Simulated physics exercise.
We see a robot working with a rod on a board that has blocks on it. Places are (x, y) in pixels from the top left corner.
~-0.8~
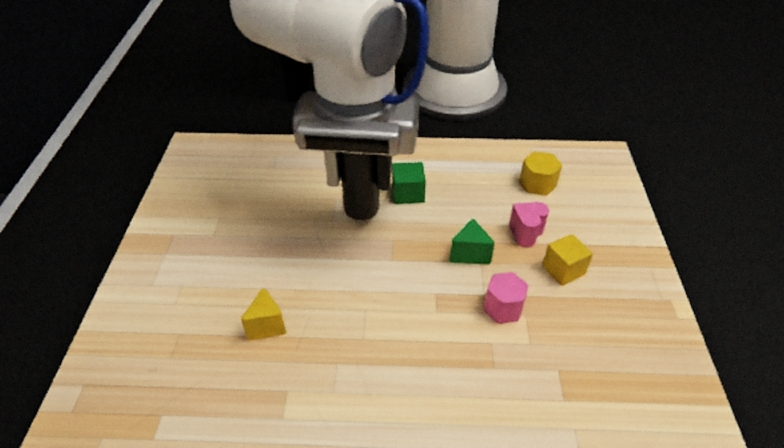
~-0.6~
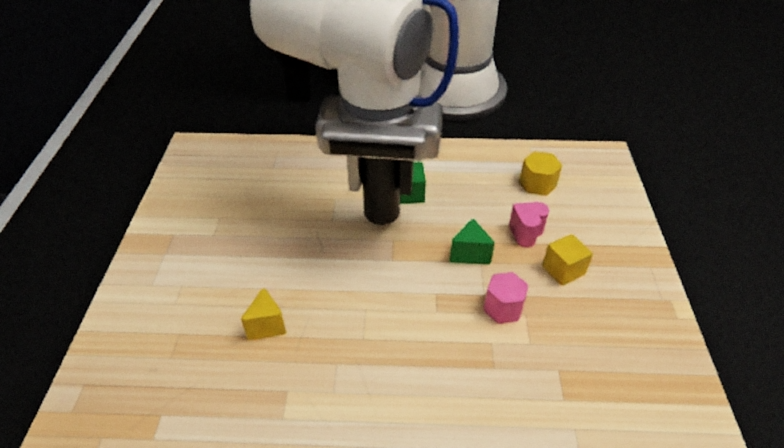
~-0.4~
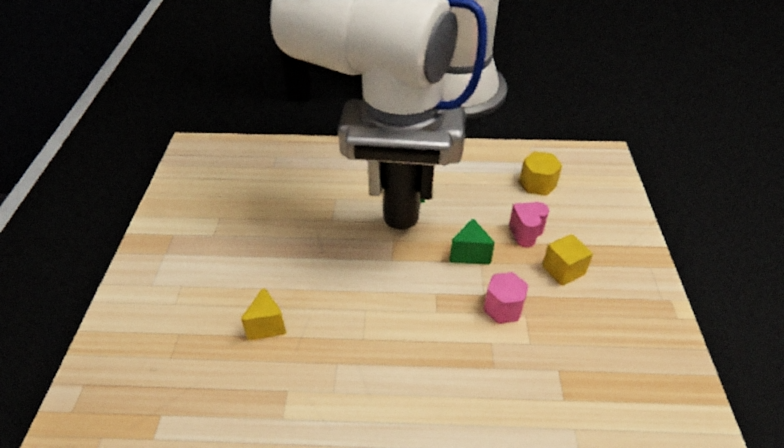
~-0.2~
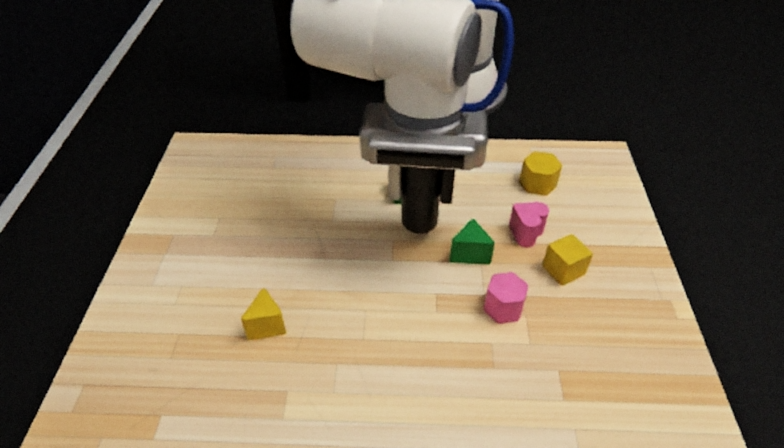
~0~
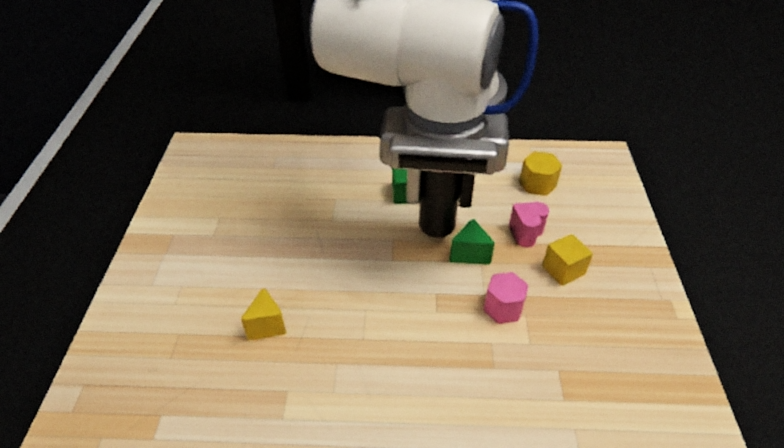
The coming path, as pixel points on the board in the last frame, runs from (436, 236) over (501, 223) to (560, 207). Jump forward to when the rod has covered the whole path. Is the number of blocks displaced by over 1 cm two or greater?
No, that is not how it ends up.
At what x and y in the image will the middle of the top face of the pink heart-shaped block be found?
Its top middle is near (557, 214).
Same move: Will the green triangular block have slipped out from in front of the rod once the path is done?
That would be a yes.
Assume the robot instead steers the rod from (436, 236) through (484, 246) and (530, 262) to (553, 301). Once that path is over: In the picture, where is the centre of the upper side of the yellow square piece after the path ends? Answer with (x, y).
I think it will end close to (589, 259).
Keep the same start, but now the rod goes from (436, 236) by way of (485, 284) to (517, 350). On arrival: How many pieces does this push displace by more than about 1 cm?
Two will move.
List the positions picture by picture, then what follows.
In the first frame, tip of the rod (362, 209), middles of tops, green triangular block (473, 234), pink heart-shaped block (532, 212), yellow hexagonal block (543, 162).
In the second frame, rod (382, 213), nothing pushed.
In the third frame, rod (401, 218), nothing pushed.
In the fourth frame, rod (420, 222), nothing pushed.
In the fifth frame, rod (437, 226), green triangular block (473, 234), pink heart-shaped block (532, 212), yellow hexagonal block (543, 162).
On the path given first. One third of the way, rod (482, 217); green triangular block (478, 233), turned 25° clockwise.
Two thirds of the way, rod (525, 207); green triangular block (478, 233), turned 25° clockwise; pink heart-shaped block (552, 214), turned 70° clockwise.
At the end, rod (563, 196); green triangular block (478, 233), turned 25° clockwise; pink heart-shaped block (557, 214), turned 85° clockwise; yellow hexagonal block unmoved.
